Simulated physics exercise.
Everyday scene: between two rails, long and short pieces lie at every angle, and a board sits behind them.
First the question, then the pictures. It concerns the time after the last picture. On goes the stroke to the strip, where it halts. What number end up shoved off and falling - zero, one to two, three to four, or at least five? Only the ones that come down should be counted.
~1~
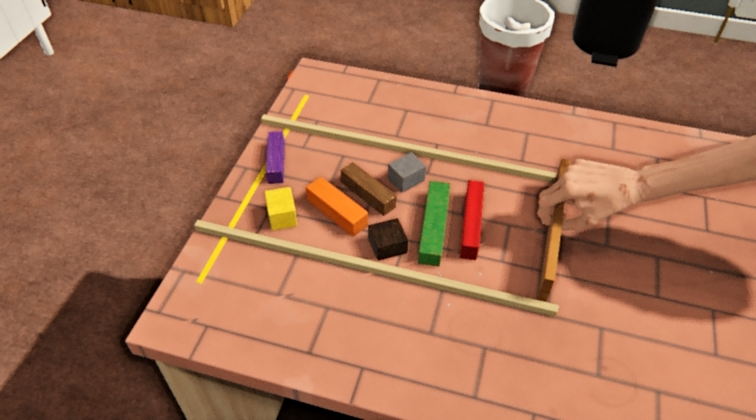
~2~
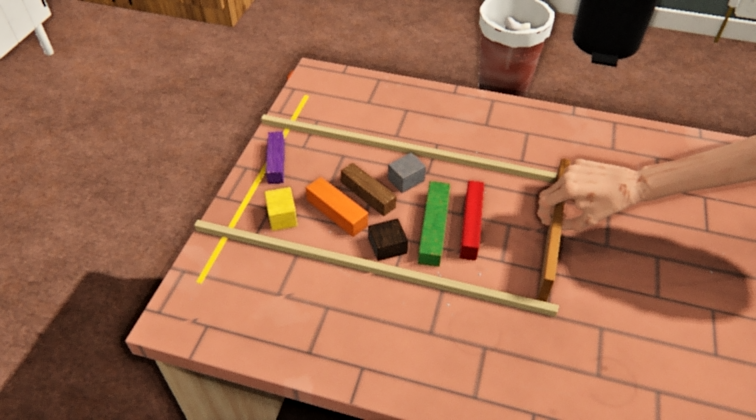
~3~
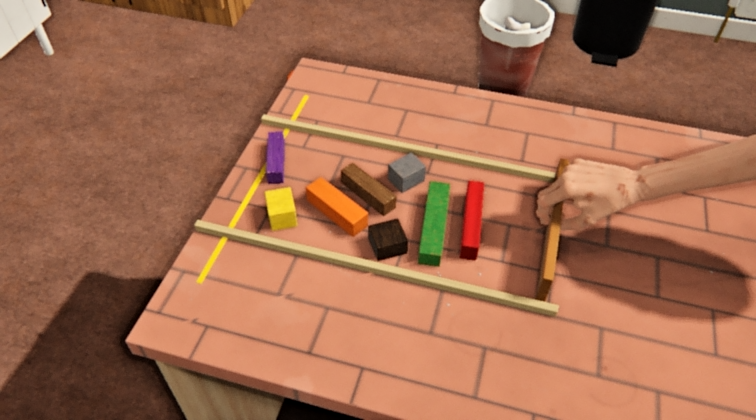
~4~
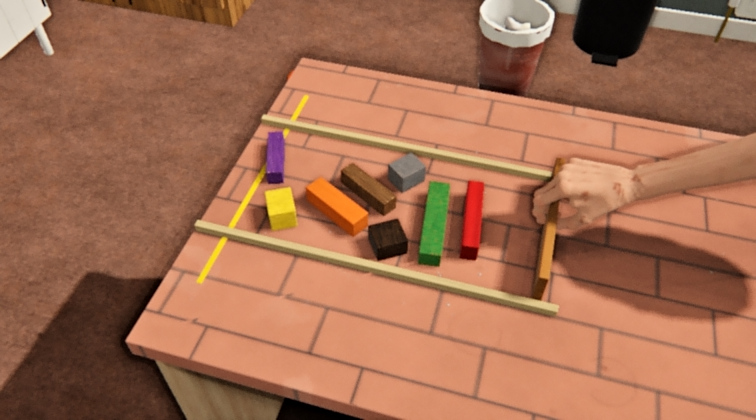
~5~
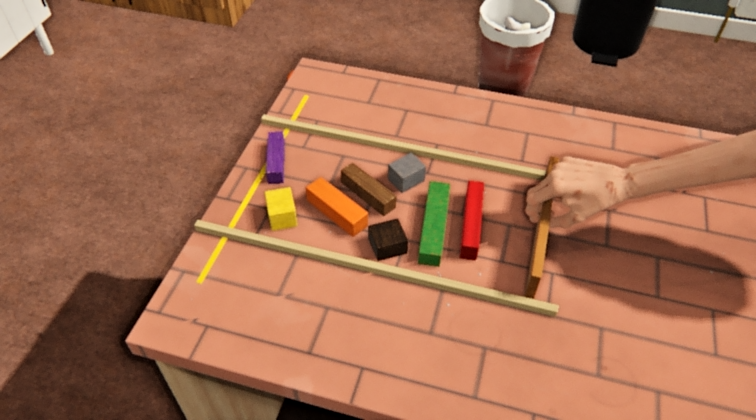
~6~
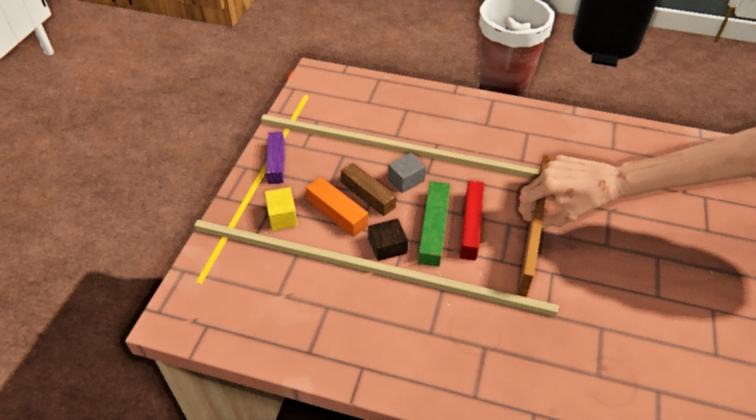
Lost: Five or more.
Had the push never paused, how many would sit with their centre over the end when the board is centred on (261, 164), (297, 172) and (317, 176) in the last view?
5; 2; 0.
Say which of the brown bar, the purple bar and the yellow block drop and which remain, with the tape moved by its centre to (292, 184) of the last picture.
This time the brown bar does not drop; after it, the purple bar drops; finally, the yellow block drops.
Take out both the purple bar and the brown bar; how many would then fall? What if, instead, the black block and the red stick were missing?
First 3, then 4.
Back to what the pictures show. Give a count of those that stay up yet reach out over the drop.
1.
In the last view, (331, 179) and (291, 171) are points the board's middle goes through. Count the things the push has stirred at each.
At the first place 8, at the second 8.
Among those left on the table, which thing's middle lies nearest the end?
The one in question is the green bar.
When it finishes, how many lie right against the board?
2 end up touching it.
A little later, none off yet; purple bar at rest near (276, 157); yellow block at rest near (281, 209); orange stick shifted a little near (319, 198).
When it is over, the number that fall off is five or more; down, black block, brown bar, orange stick, yellow block and purple bar.
